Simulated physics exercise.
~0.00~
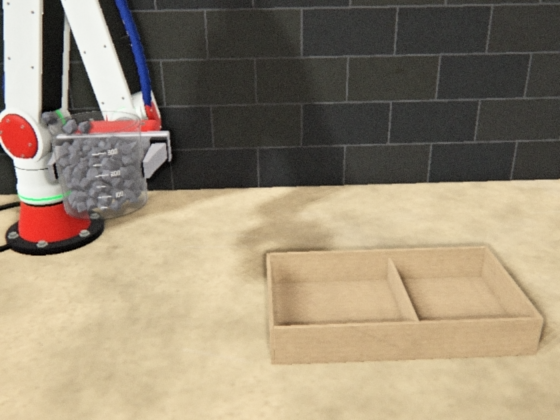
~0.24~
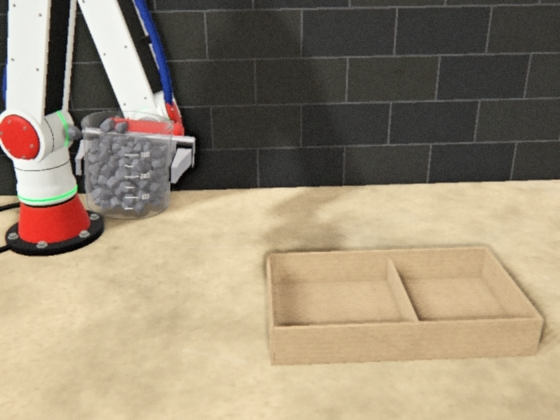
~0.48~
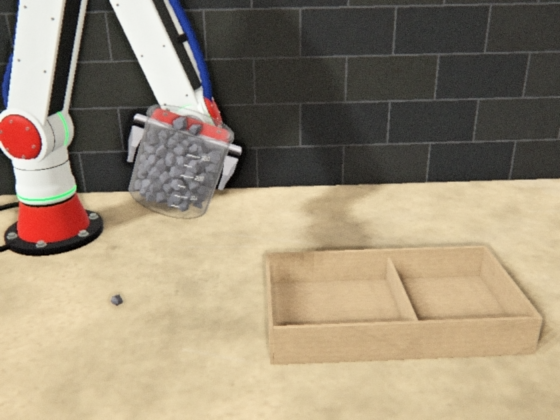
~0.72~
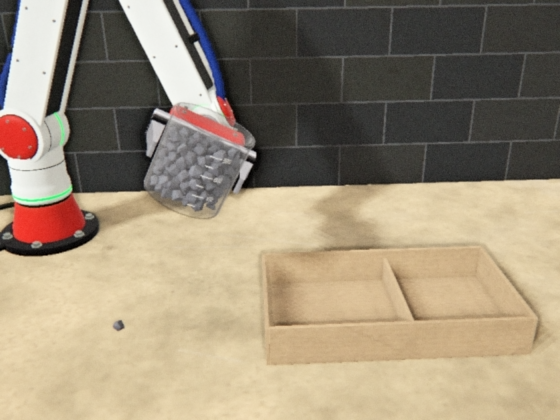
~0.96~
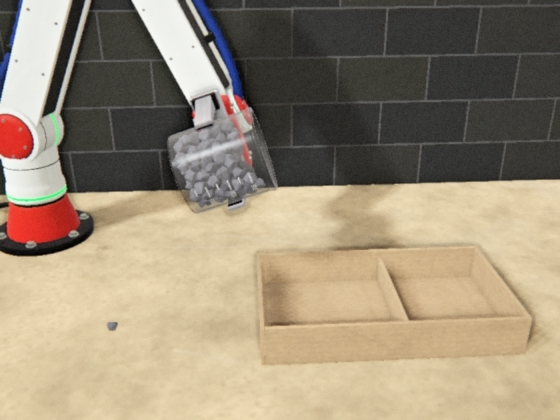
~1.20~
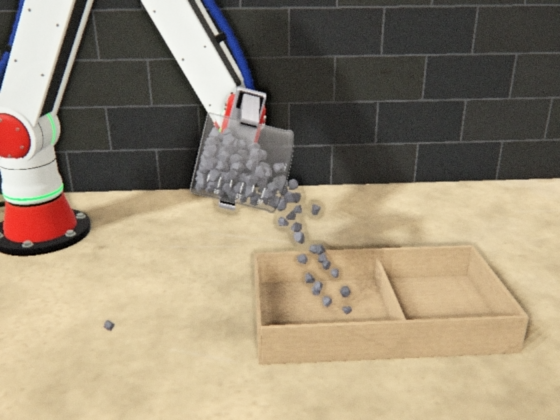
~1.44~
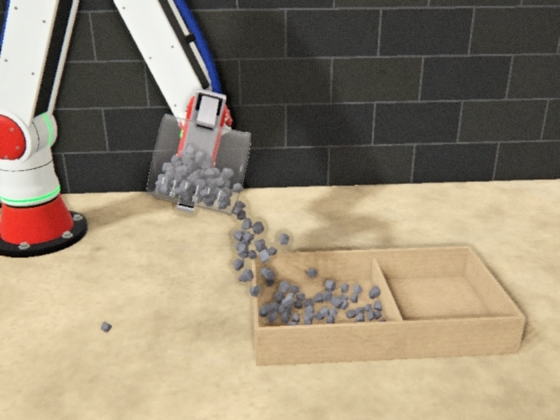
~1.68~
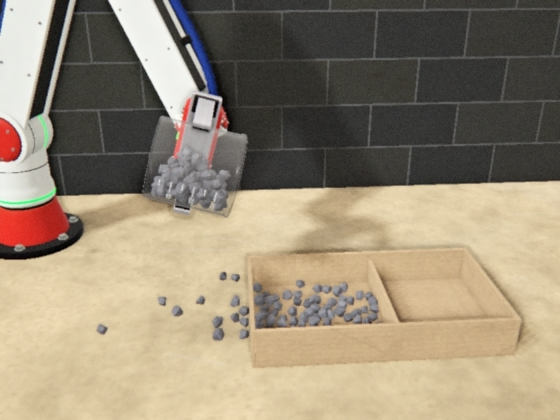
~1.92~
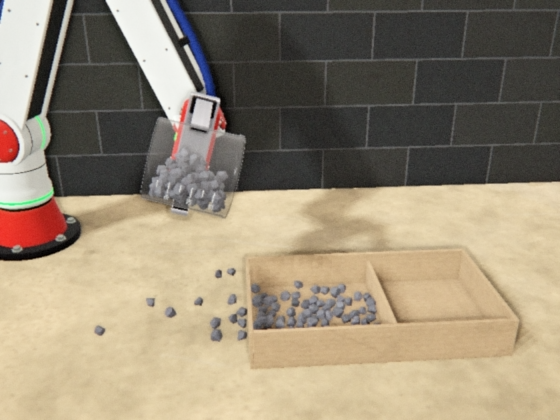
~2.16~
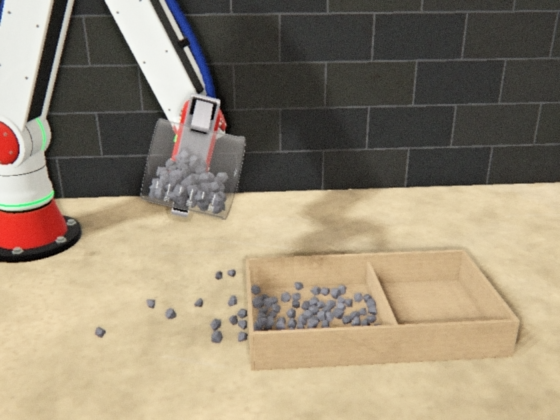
To begin with, a white and red robot arm holds a clear cup full of small grey pebbles beside a divided, open wooden tray. The arm carries the cup to the right and starts leaning it, and a single pebble drops onto the table. It tips the cup further until pebbles stream into the tray's left section. While still pouring, the cup moves back left, and some pebbles miss the tray's edge. The flow stops, leaving many pebbles in the tilted cup, a spread in the left section, several scattered on the table, and the right section empty.
